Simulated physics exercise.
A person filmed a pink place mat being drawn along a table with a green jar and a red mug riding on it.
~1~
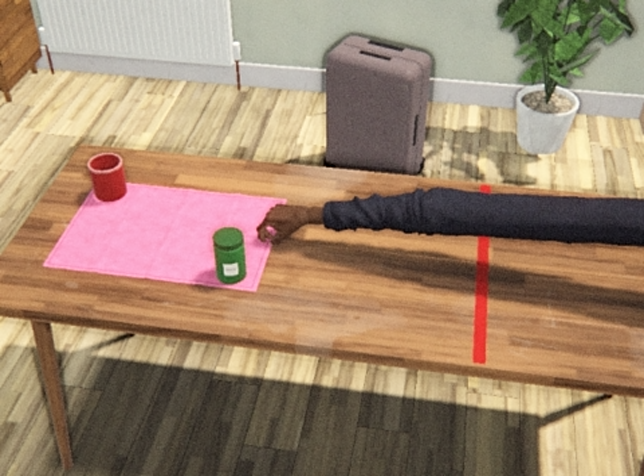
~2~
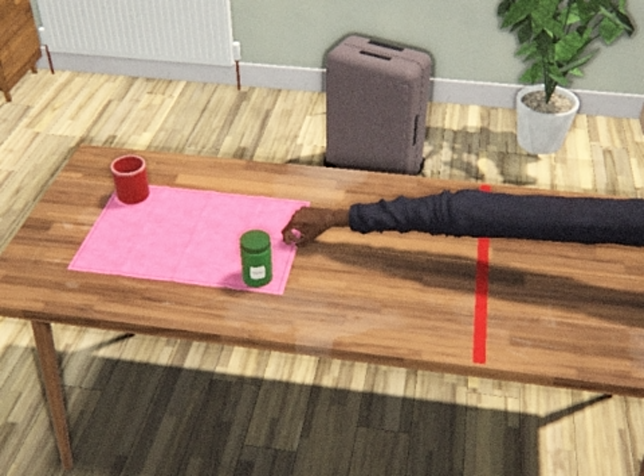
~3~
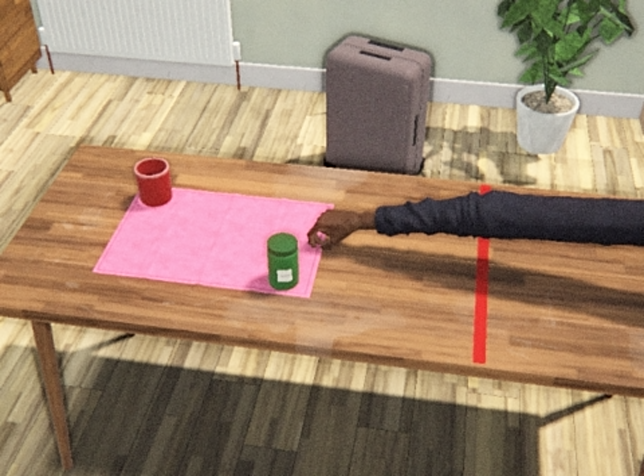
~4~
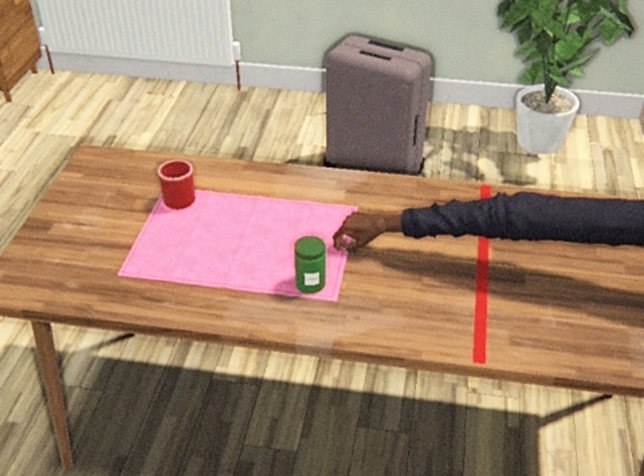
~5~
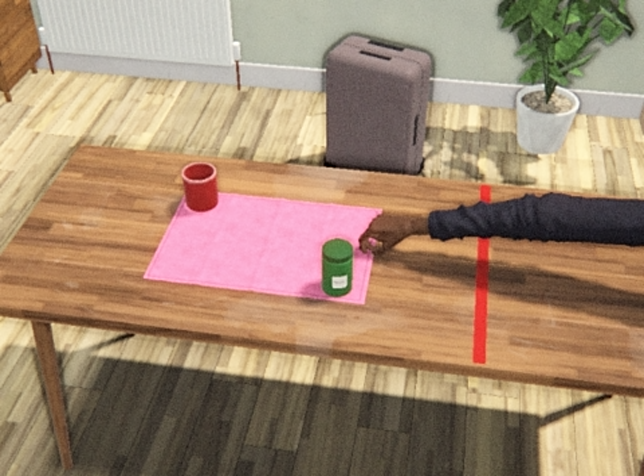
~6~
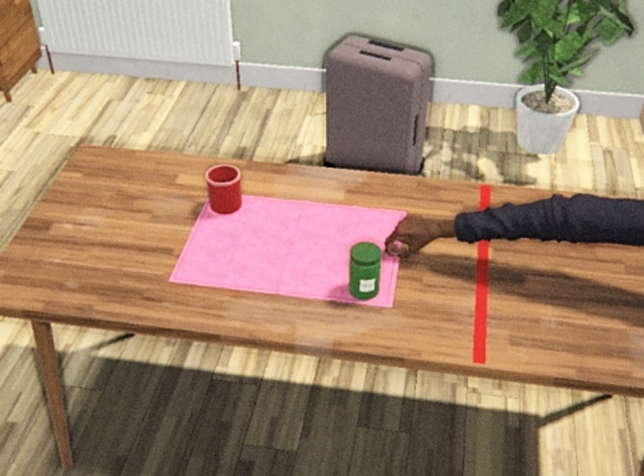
A dark-skinned hand in a dark sleeve reaches in from the right across a wooden table, seen from above at a fixed angle in a bright room. A pink place mat holds a green jar near its front right corner and a red mug at its back left, with red tape to the right and a suitcase and potted plant behind. The hand draws the mat steadily rightward, and jar and mug ride along.
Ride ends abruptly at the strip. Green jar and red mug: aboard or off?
Green jar - off. Red mug - aboard.
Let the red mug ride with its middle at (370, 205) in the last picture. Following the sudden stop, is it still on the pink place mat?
Result for that case: It drops off.
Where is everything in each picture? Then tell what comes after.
The first picture shows place mat end (255, 291); green jar (228, 236); red mug (105, 162); tape (480, 346).
The second picture shows place mat end (282, 294), far hem (68, 269); red mug (128, 164).
The third picture shows place mat end (309, 298); green jar (282, 242).
The fourth picture shows place mat end (336, 301), far hem (118, 275); red mug (175, 169).
The fifth picture shows place mat end (363, 304); green jar (337, 248).
The sixth picture shows place mat end (391, 307), far hem (169, 281); green jar (365, 251); red mug (223, 174); tape (480, 346).
Then, 0.12 s past the final frame, hem short of the tape; green jar on the cloth near (432, 278); red mug on the cloth near (282, 196).
Then, 0.23 s past the final frame, hem at the tape; green jar ahead of the hem near (488, 285); red mug on the cloth near (330, 201).
When it is over, hem at the tape; green jar knocked over near (530, 299); red mug on the cloth near (364, 204). The green jar shoots off the front and the red mug remains aboard.
